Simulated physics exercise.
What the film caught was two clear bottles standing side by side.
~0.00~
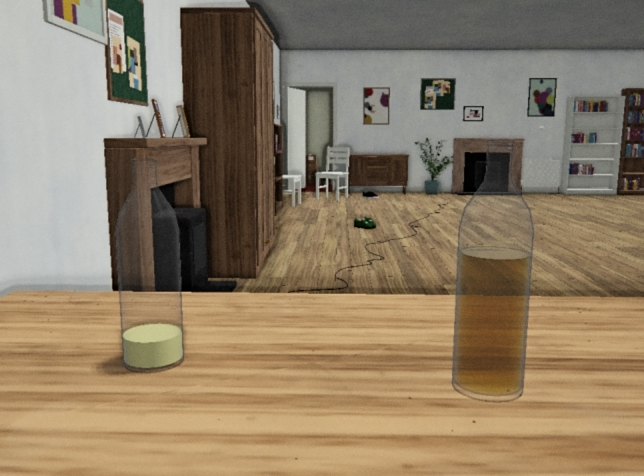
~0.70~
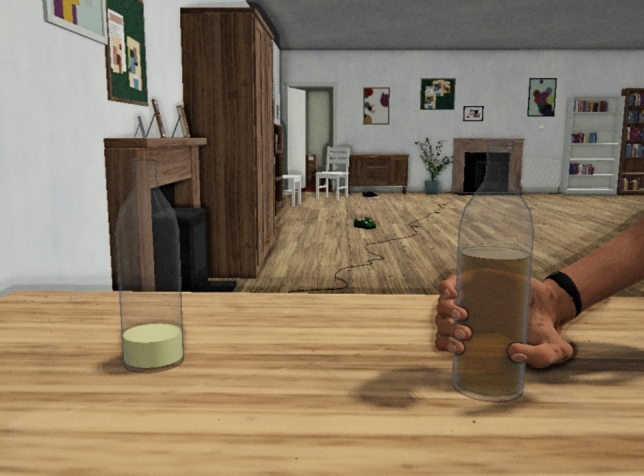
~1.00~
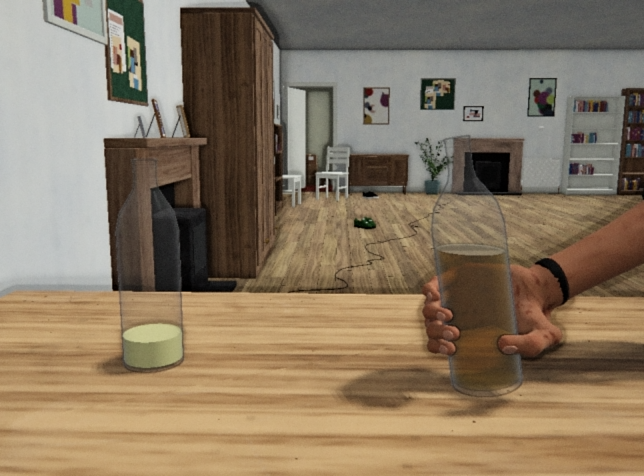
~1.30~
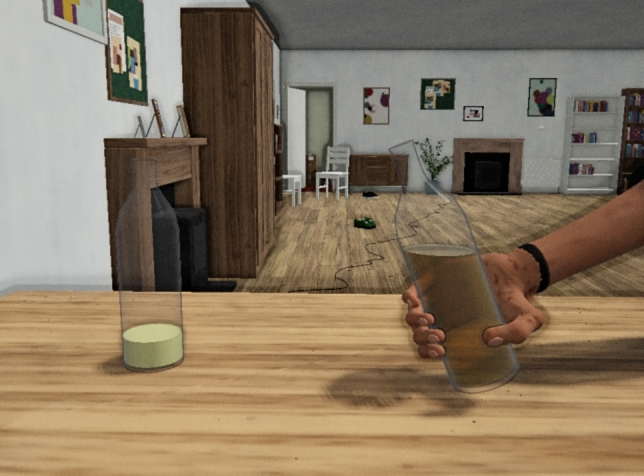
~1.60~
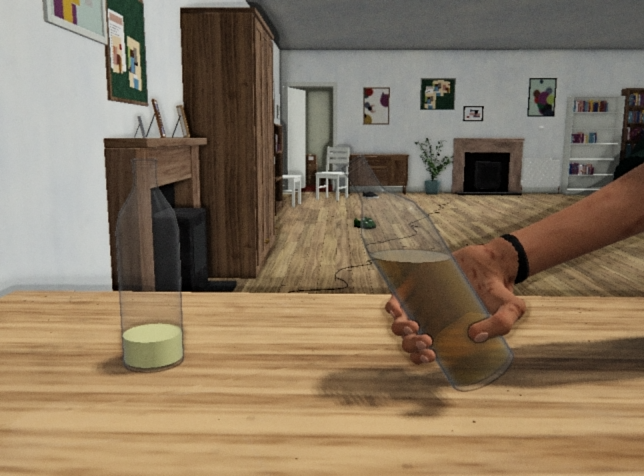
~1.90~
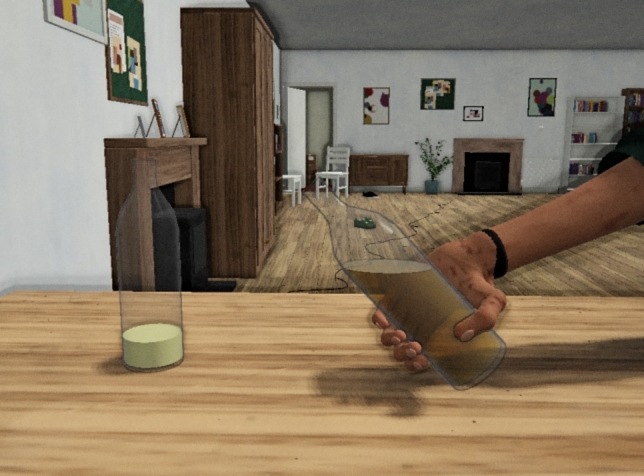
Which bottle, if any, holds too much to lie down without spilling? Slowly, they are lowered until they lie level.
Left: Does not spill, right: Spills.
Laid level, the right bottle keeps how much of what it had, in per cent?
I'd put it at close to 50 per cent of what was there.
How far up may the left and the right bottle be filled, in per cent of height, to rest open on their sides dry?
That works out to 26 per cent and then 26 per cent.
After 2.6 s, the right bottle is nearly down; right bottle, all still inside.
After 3.6 s, the right bottle lies flat; right bottle, a puddle at its mouth.
After 6.5 s, both lie flat; right bottle, a puddle at its mouth; left bottle, all still inside.
